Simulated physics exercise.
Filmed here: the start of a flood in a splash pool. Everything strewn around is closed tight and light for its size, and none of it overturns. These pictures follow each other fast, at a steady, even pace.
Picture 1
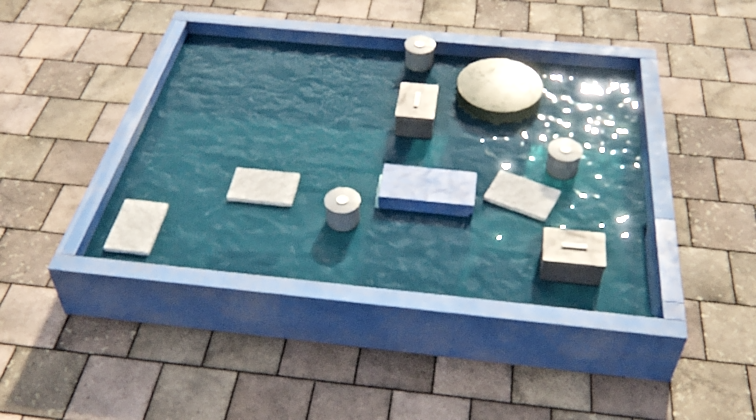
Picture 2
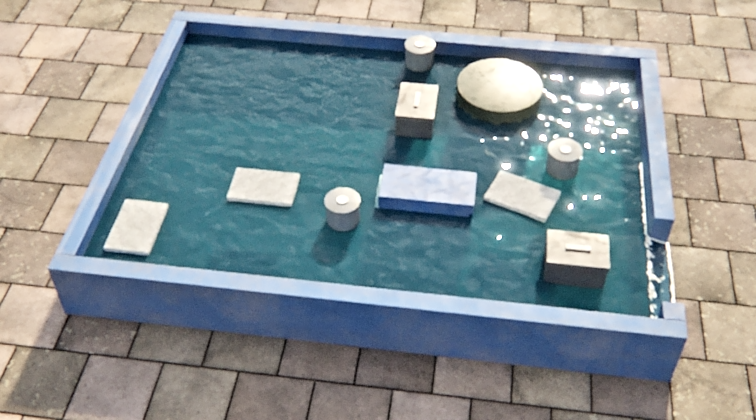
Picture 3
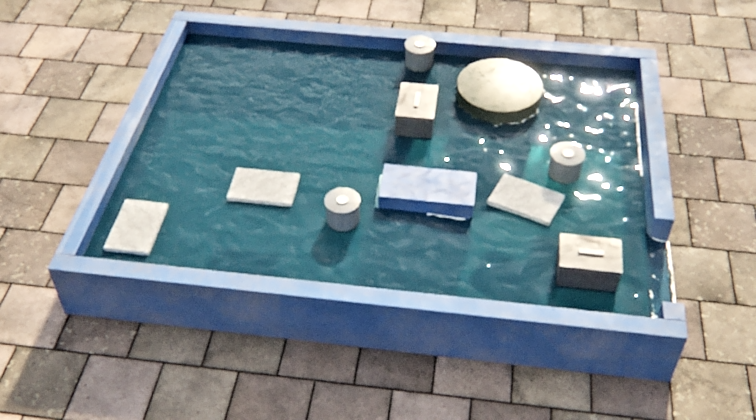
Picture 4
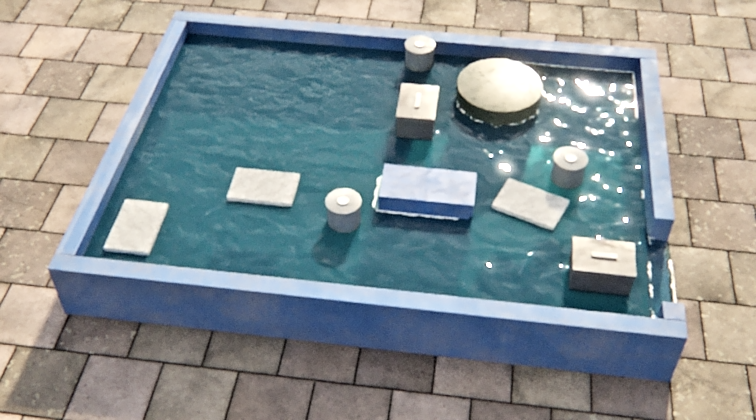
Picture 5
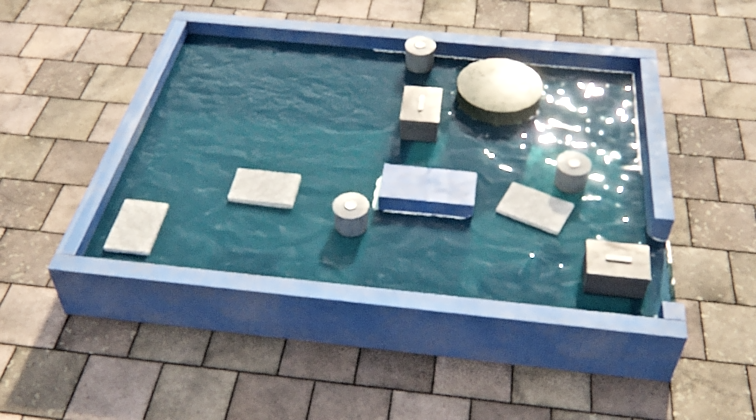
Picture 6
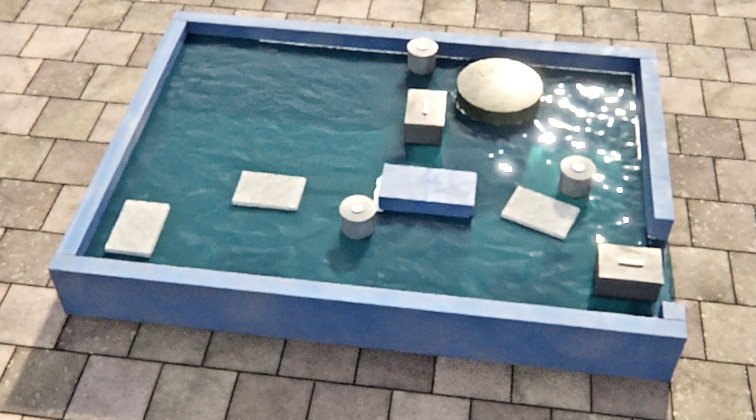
A blue-walled pool opens at its right side, and floating objects drift slightly right.
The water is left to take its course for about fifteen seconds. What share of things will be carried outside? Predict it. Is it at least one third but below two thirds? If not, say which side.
It reaches a third, not two.
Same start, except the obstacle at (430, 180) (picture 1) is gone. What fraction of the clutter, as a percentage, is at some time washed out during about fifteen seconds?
It comes out close to 40 percent.
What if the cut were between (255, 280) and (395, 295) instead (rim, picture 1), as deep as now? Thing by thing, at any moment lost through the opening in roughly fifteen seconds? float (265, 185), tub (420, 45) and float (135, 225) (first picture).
Per object, as asked: Flushed / not flushed / not flushed.
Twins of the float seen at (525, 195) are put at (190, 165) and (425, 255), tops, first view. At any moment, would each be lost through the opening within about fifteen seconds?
Held back; swept away.
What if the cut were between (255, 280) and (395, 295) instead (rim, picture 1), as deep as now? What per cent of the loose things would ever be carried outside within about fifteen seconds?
I'd say some 20 in a hundred.
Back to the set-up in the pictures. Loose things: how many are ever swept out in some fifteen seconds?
Total: 3.
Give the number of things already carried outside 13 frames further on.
Tally: 2.
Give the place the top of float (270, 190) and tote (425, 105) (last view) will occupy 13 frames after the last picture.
Estimated: (293, 201); (480, 132).
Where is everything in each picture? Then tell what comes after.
A tote at (574, 247) floats; a float at (523, 194) floats; 0 of 8 have shifted, in the first frame.
A tote at (578, 249) floats; a float at (523, 194) floats; 0 of 8 have shifted, in the second frame.
A tote at (591, 253), afloat, close to its start; a float at (527, 197), afloat, close to its start; 1 of 8 have shifted, in the third frame.
A tote at (604, 256) floats, close to its start; a float at (531, 202), afloat, close to its start; 3 of 8 have shifted, in the fourth frame.
A tote at (618, 259), afloat, close to its start; a float at (535, 207) floats, close to its start; 4 of 8 have shifted, in the fifth frame.
A tote at (630, 263), afloat, a stride from its start; a float at (541, 211) floats, close to its start; 5 of 8 have shifted, in the sixth frame.
A moment on, 1 of 8 are out; 7 afloat.
Next, 2 of 8 are out; 6 afloat.
Later, 3 of 8 are out; 5 afloat.
In the end, 3 of 8 are out; 5 afloat.
